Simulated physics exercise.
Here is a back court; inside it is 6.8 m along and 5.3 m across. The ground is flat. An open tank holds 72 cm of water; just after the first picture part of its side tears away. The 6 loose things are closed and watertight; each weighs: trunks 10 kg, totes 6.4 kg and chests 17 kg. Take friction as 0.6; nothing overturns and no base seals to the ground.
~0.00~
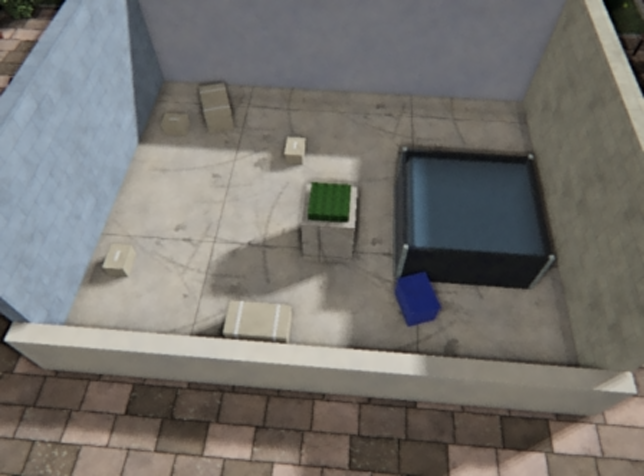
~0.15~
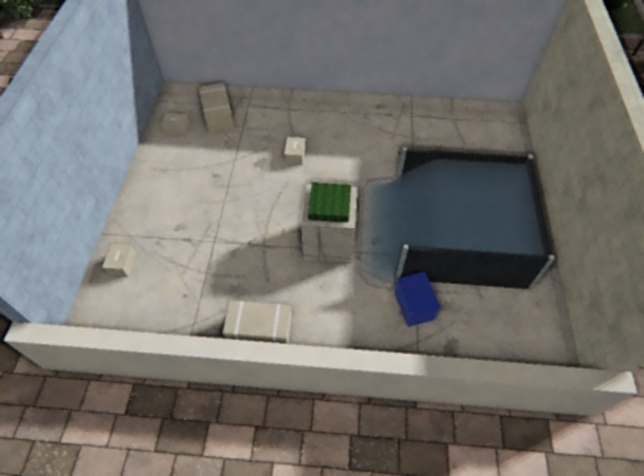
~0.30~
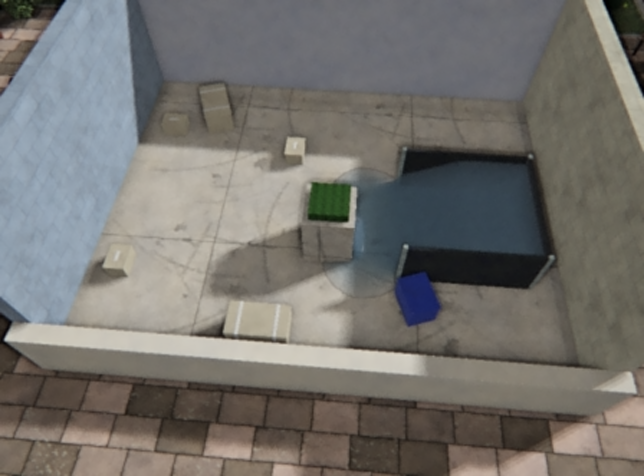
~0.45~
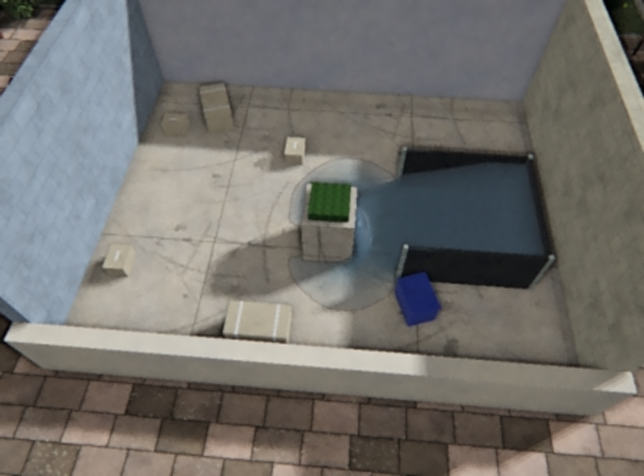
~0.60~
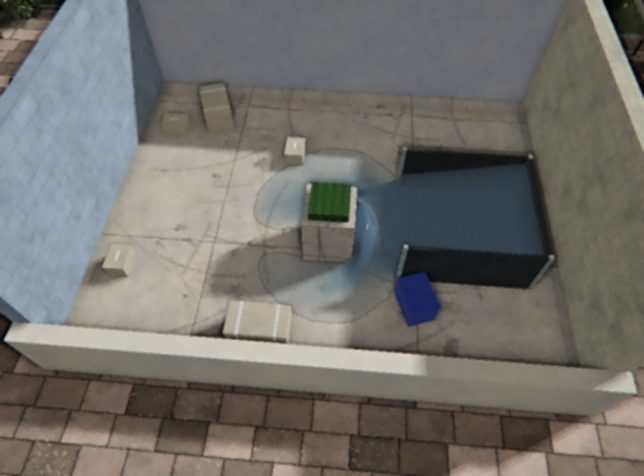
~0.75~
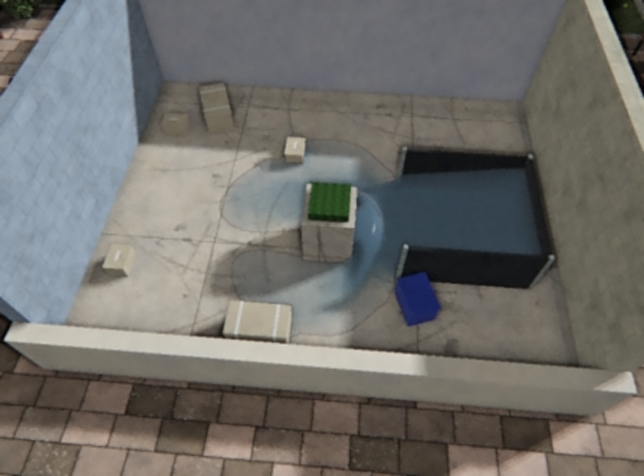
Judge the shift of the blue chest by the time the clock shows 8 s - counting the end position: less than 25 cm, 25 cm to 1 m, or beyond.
The blue chest holds its place.
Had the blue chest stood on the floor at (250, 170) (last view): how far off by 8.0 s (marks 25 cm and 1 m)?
It gets carried off.
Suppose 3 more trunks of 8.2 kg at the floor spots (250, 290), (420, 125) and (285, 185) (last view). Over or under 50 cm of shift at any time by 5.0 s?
In that order: More, under, past it.
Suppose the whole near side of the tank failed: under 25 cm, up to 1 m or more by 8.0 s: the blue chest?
In that case the blue chest gets carried off.
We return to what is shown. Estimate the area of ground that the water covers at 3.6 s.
Roughly 29 m2.
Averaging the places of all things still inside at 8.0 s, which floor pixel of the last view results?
Around (270, 203).
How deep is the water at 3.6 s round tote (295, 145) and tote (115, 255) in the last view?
About 22 and 15 cm.
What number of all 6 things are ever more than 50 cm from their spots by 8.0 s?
I count 5.
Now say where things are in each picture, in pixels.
In the first frame, the blue chest at (419, 293) rests on the ground; 3.1 m2 under water; 0 of 6 have shifted.
In the second frame, the blue chest at (419, 293) rests on the ground; water covers 4.0 m2; 0 of 6 have shifted.
In the third frame, the blue chest at (419, 293), on the bottom; 5.2 m2 under water; 0 of 6 have shifted.
In the fourth frame, the blue chest at (419, 293) rests on the ground; water covers 6.4 m2; 0 of 6 have shifted.
In the fifth frame, the blue chest at (419, 293) rests on the ground; water covers 7.9 m2; 0 of 6 have shifted.
In the sixth frame, the blue chest at (419, 293), on the bottom; 9.7 m2 under water; 0 of 6 have shifted.
After 1.6 s the blue chest is near (419, 293), 0.0 m from its start, aground; 1 afloat.
After 3.6 s the blue chest is near (419, 293), 0.0 m from its start, aground; 5 afloat.
After 5.6 s the blue chest is near (419, 293), 0.0 m from its start, aground; 5 afloat.
After 8.0 s the blue chest is near (419, 293), 0.0 m from its start, aground; 5 afloat.
